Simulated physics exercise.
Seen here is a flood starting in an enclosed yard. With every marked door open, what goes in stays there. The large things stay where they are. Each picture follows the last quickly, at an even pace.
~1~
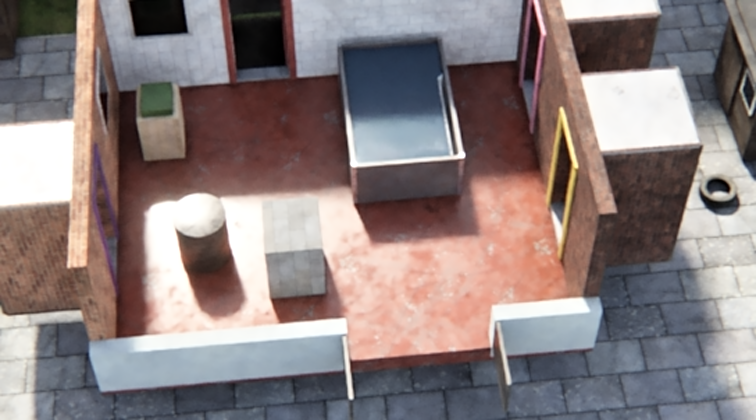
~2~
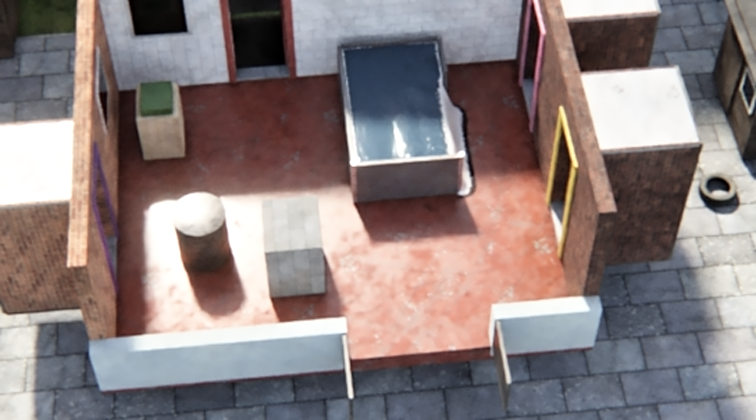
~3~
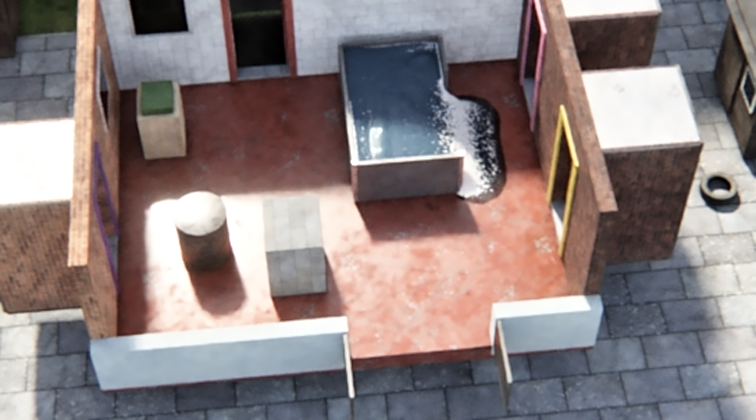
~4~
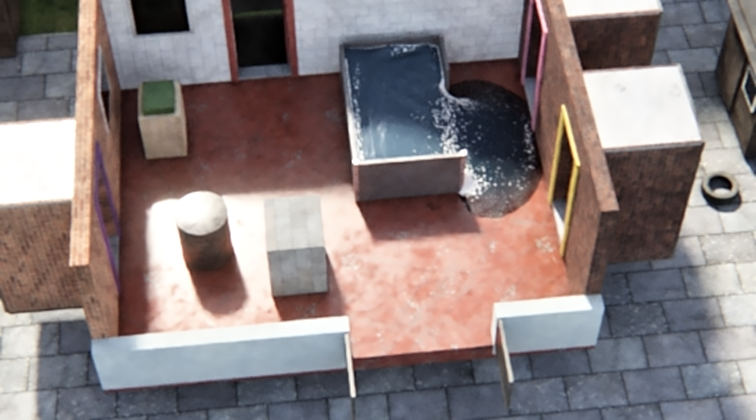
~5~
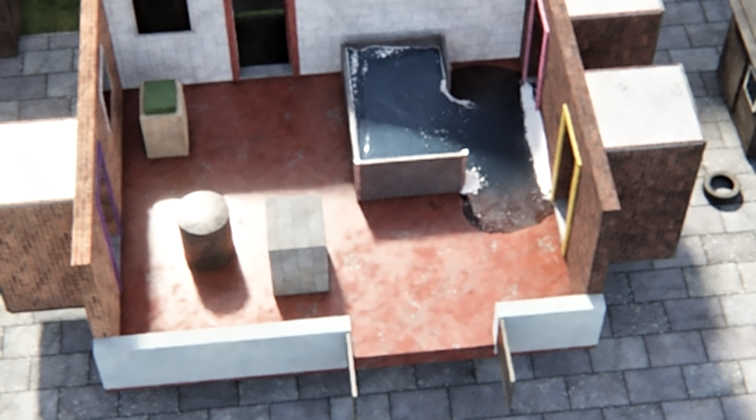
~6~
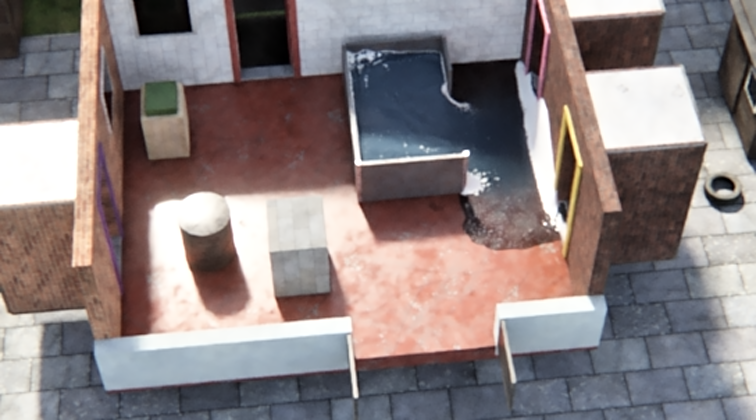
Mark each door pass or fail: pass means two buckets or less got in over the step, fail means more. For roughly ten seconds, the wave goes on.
Purple door - pass, yellow door - fail, red door - pass, pink door - fail.
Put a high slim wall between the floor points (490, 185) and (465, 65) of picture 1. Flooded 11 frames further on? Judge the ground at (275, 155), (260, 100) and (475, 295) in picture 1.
In order: Untouched, soaked, soaked.
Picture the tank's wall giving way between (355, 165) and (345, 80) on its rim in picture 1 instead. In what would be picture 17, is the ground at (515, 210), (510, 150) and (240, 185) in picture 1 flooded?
Untouched, untouched, submerged.
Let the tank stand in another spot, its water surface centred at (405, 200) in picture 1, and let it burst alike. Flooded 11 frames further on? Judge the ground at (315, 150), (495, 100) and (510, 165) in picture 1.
In order: Untouched, submerged, submerged.
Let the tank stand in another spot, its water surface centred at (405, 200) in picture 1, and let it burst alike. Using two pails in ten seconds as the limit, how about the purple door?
The purple door falls short.
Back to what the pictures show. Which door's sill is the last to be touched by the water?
I'd go with the purple one.
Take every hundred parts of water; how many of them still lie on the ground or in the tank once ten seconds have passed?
70 %.
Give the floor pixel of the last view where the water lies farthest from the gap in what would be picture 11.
Estimated pixel: (576, 324).
A moment on, water covers 20 % of the floor; the purple door not reached, the yellow door under two buckets in, the red door not reached, the pink door far over two buckets in.
Next, water covers 30 % of the floor; the purple door not reached, the yellow door over two buckets in, the red door not reached, the pink door far over two buckets in.
Then, water covers 50 % of the floor; the purple door not reached, the yellow door over two buckets in, the red door wet at the sill, nothing in, the pink door far over two buckets in.
Later, water covers 85 % of the floor; the purple door wet at the sill, nothing in, the yellow door over two buckets in, the red door wet at the sill, nothing in, the pink door far over two buckets in.
In the end, water covers 100 % of the floor; the purple door wet at the sill, nothing in, the yellow door over two buckets in, the red door wet at the sill, nothing in, the pink door far over two buckets in.
